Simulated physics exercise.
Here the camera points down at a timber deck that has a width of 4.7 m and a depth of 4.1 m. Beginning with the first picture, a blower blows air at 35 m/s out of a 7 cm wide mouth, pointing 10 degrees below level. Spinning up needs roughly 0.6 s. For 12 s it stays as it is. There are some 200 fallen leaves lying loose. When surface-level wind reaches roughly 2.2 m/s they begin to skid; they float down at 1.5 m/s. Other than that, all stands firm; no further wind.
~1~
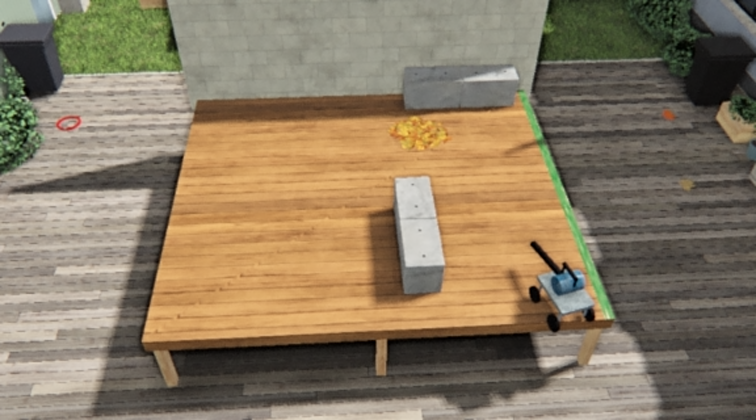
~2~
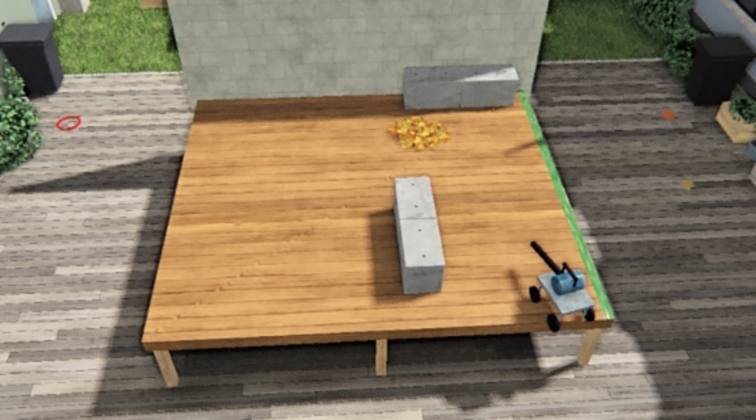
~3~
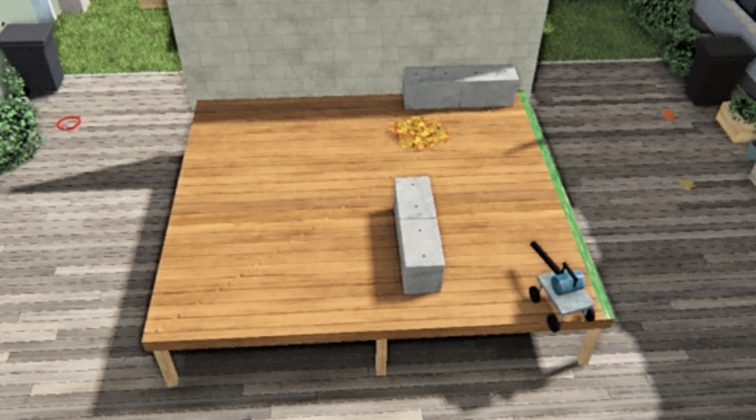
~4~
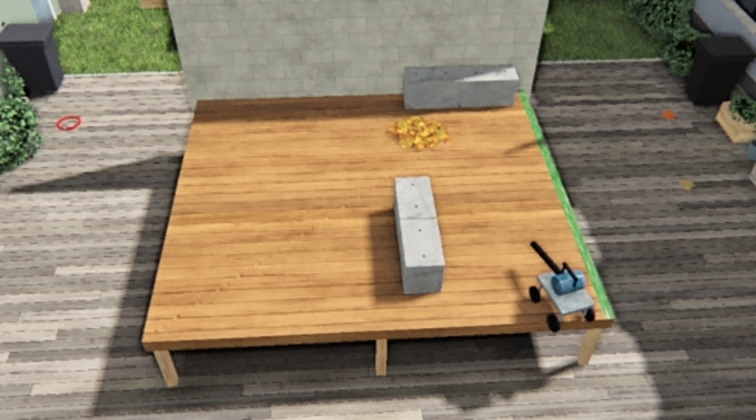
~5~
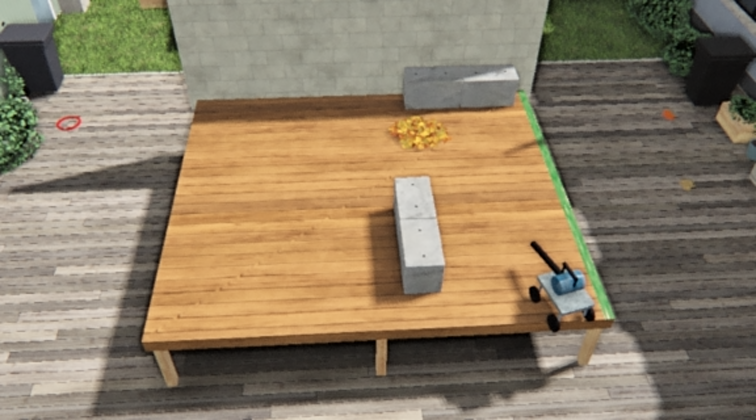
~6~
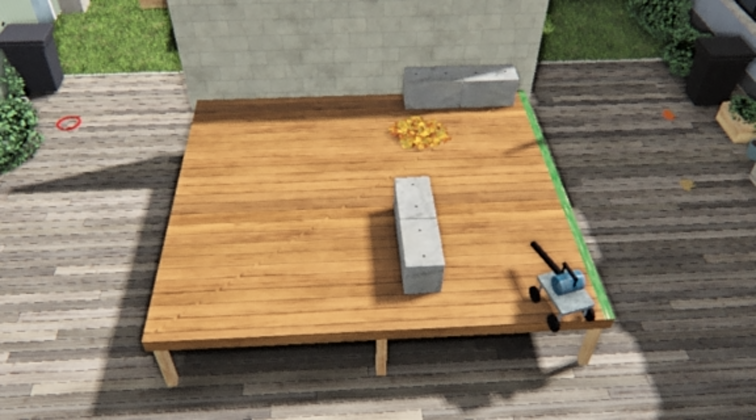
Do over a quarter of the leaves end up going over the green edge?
No.
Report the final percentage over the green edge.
My estimate is around 0 %.
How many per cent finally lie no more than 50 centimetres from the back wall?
Share: Approx. 100 %.
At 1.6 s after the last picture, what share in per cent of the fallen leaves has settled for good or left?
It comes out at some 10 %.
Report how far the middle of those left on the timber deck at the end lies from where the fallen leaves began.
Distance: Approx. 2.0 m.
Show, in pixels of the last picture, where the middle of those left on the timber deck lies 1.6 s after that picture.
Their middle sits roughly at (353, 96) in the last view.
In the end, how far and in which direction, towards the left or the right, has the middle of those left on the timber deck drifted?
The middle ends up further leftward, approx. 1.6 m.
Then, 1.6 s after the last picture, 88 % are on the move or not yet settled, 0 % are over the green edge; the middle of those still in play is near (353, 96).
Then, 3.0 s after the last picture, 83 % are on the move or not yet settled, 0 % are over the green edge; the middle of those still in play is near (347, 95).
Then, 5.8 s after the last picture, 72 % are on the move or not yet settled, 0 % are over the green edge; the middle of those still in play is near (322, 95).
Then, 11.1 s after the last picture, at the end, 0 % are over the green edge; the middle of those still in play is near (294, 96).
